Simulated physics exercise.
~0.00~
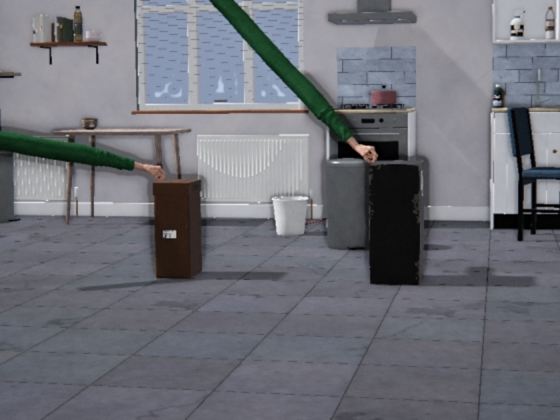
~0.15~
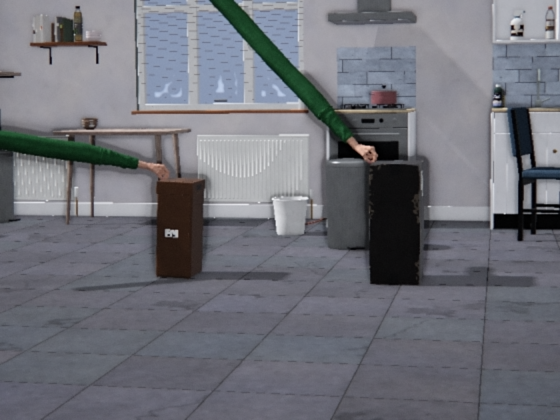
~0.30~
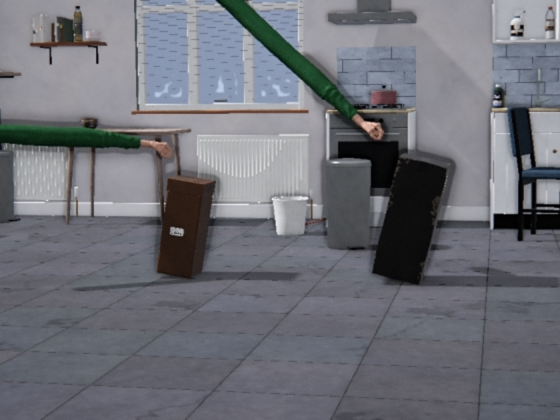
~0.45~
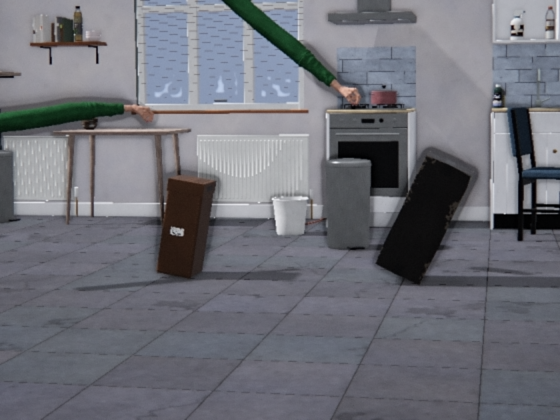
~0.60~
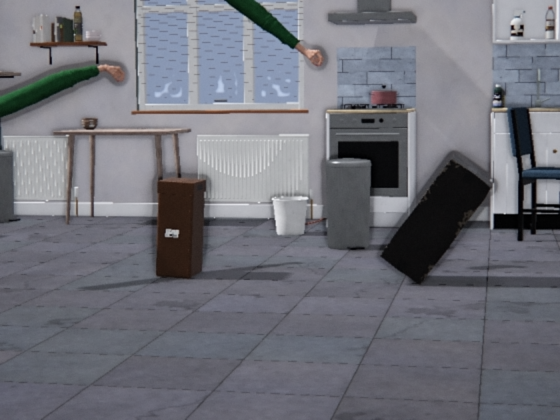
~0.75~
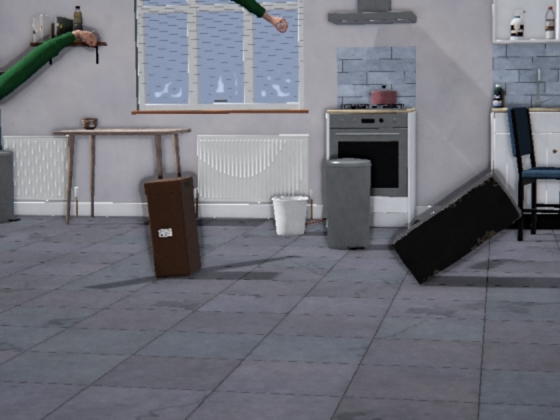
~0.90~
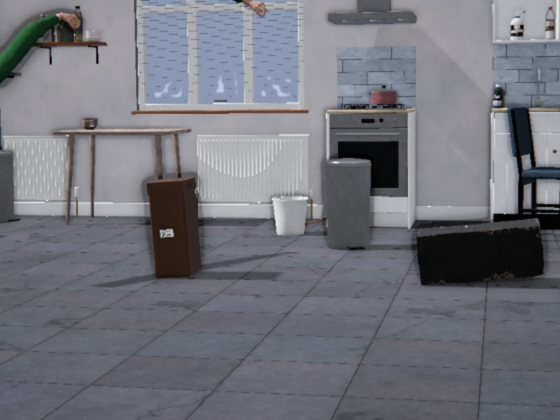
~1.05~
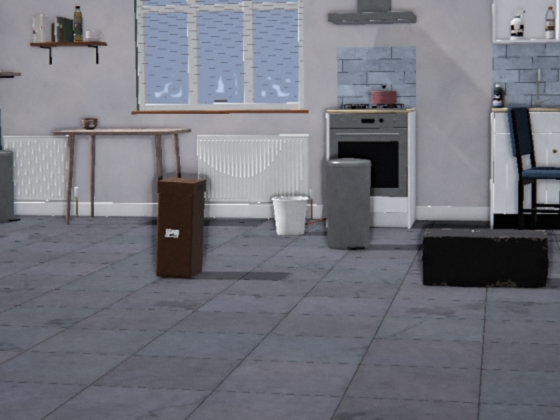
To begin with, a brown box and a taller black box stand upright on the grey tiled floor of a kitchen, each with a green-sleeved hand near its top. The hands push, and both boxes lean to the right. The hands then let go and draw back to the upper left. The brown box rocks back upright, tips slightly left, and wobbles, while the black one keeps tilting further right. Finally, the black box topples onto its side near the blue chair, and the brown box settles upright on its base.
